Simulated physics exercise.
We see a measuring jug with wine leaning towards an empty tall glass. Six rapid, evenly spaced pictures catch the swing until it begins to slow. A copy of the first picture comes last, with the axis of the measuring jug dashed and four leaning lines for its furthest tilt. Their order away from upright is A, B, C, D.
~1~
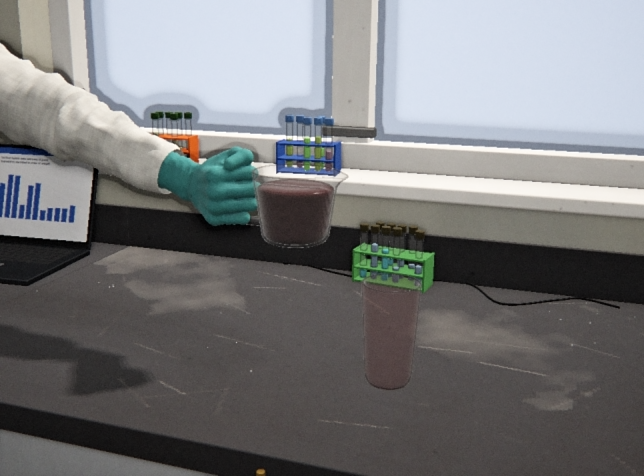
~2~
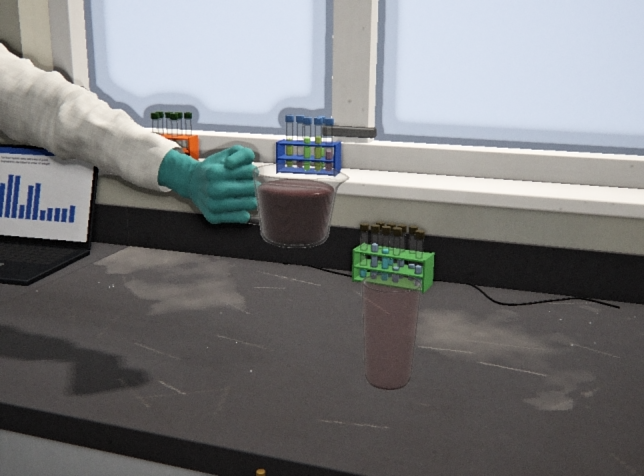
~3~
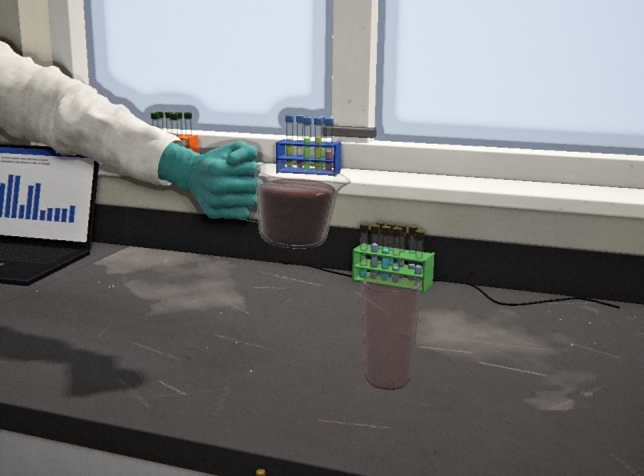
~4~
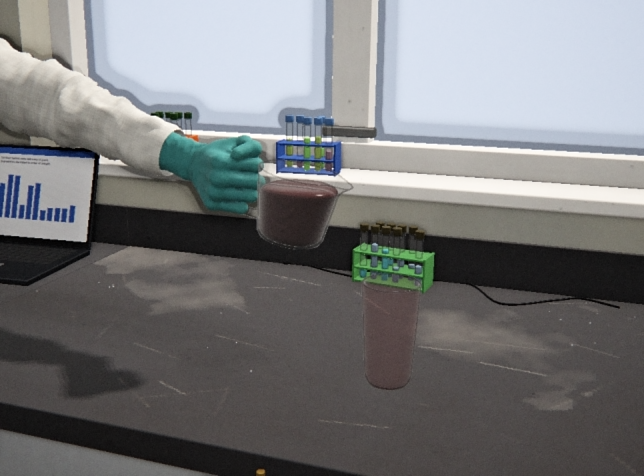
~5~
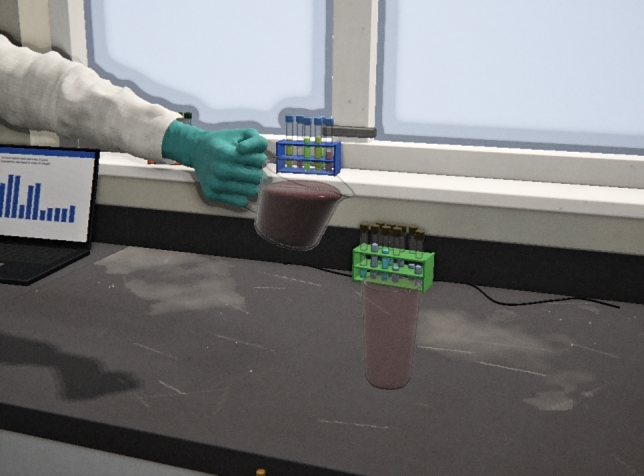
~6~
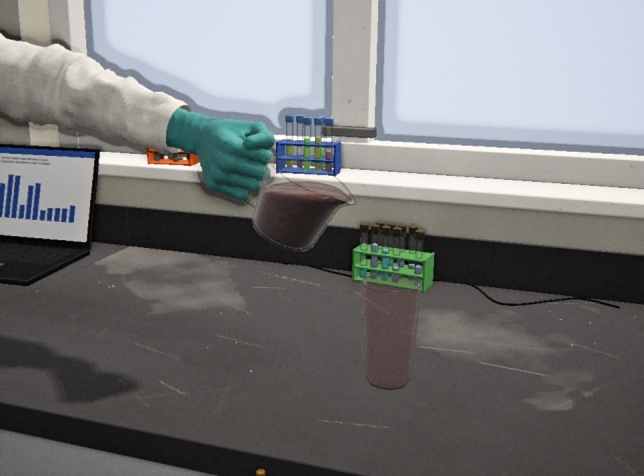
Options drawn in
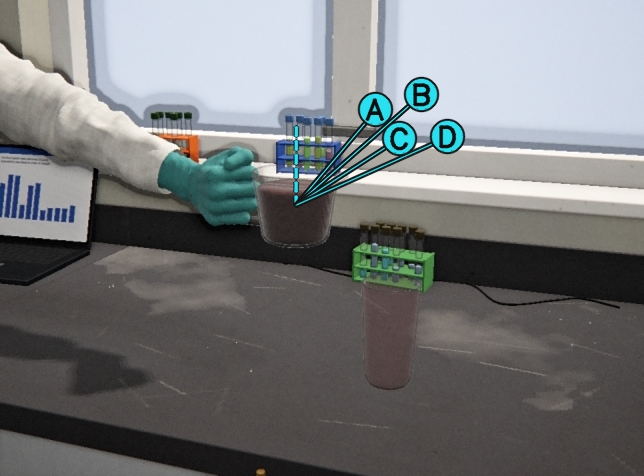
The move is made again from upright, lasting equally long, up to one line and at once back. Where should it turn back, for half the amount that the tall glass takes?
C beats the others.
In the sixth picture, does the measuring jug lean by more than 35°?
No, it does not.
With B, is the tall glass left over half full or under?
Under.
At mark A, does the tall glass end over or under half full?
Under half.
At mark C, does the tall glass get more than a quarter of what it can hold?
Yes.
On the marked copy, A at (365, 123); B at (408, 105); C at (385, 147); D at (432, 144).
If A is chosen, the tall glass ends with about 23 % of what it can hold.
If B is chosen, the tall glass ends with about 35 % of what it can hold.
If C is chosen, the tall glass ends with about 49 % of what it can hold.
If D is chosen, the tall glass ends with about 61 % of what it can hold; 4 % of the wine is spilt.
